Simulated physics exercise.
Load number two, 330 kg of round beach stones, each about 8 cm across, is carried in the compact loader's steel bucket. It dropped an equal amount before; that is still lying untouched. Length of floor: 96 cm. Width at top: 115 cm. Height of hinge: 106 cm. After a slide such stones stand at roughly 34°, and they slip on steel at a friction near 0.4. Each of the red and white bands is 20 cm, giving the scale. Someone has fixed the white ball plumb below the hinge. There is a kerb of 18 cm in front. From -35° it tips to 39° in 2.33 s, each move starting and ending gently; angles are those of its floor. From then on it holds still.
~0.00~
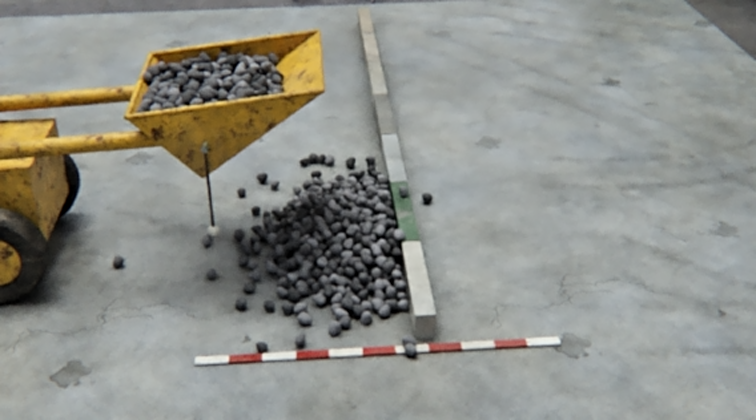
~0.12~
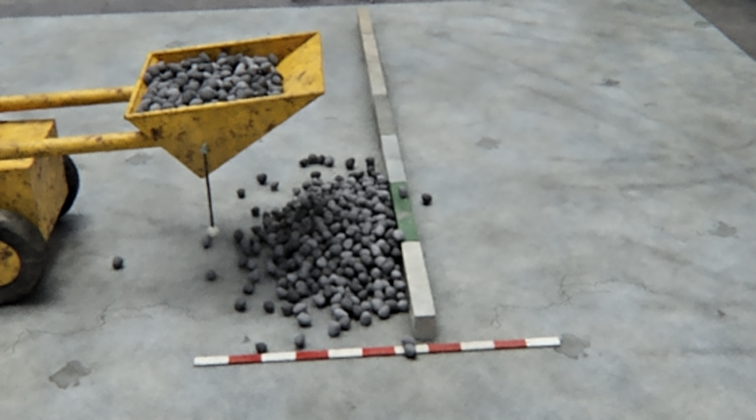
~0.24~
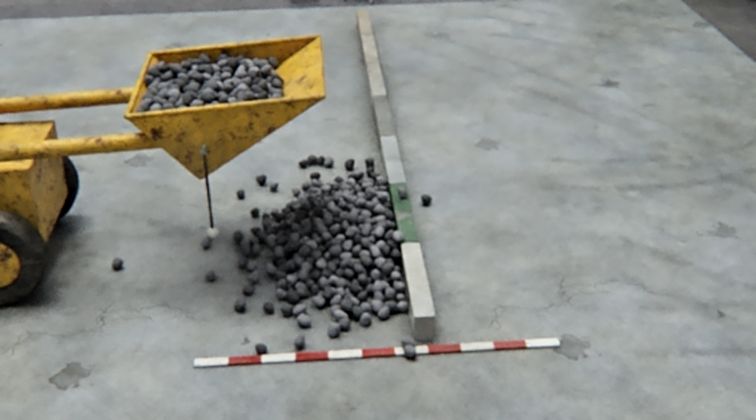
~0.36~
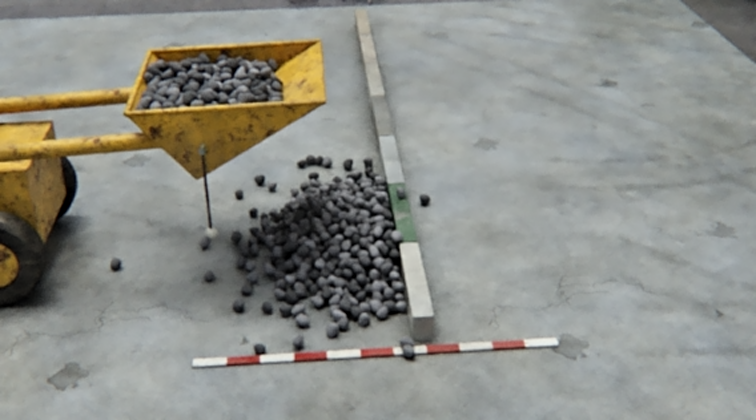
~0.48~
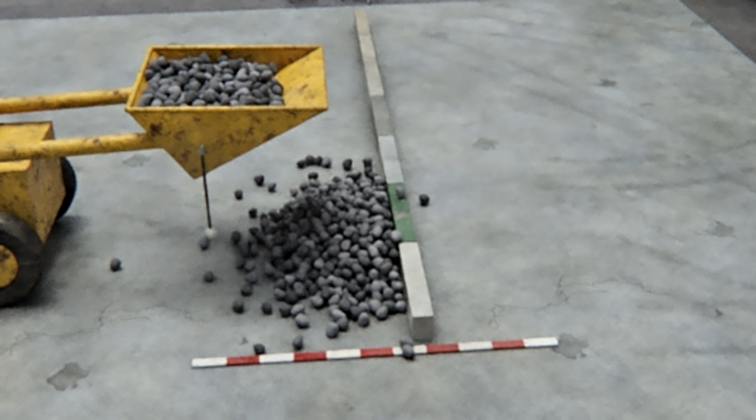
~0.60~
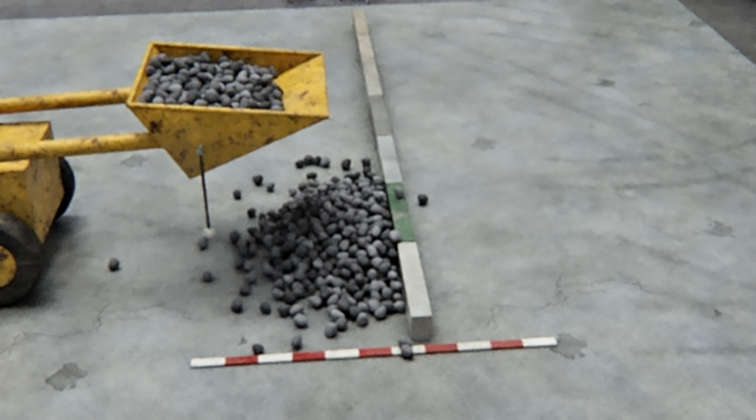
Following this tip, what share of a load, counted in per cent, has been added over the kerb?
4 per cent, roughly.
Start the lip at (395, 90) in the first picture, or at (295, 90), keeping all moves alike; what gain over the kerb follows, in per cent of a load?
The first would add around 50 per cent, the second around 0 per cent.
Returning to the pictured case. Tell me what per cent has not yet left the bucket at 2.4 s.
Roughly 10 parts in a hundred of the load.
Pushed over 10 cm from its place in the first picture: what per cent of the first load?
Around 15 in a hundred.
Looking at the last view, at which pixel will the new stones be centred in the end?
They end up centred around (333, 222).
After 1.8 s the floor is at 28°; in per cent of one load, 93 in the bucket, 107 on this side of the kerb; the foremost stones are at (395, 225).
After 2.4 s the floor is at 39°; in per cent of one load, 11 in the bucket, 187 on this side of the kerb, 2 over the kerb; the foremost stones are at (431, 223).
After 2.8 s the floor is at 39°; in per cent of one load, 0 in the bucket, 196 on this side of the kerb, 4 over the kerb; the foremost stones are at (454, 220).
After 5.4 s the floor is at 39°; in per cent of one load, 0 in the bucket, 196 on this side of the kerb, 4 over the kerb; the foremost stones are at (465, 215). Net gain over the kerb, 4.
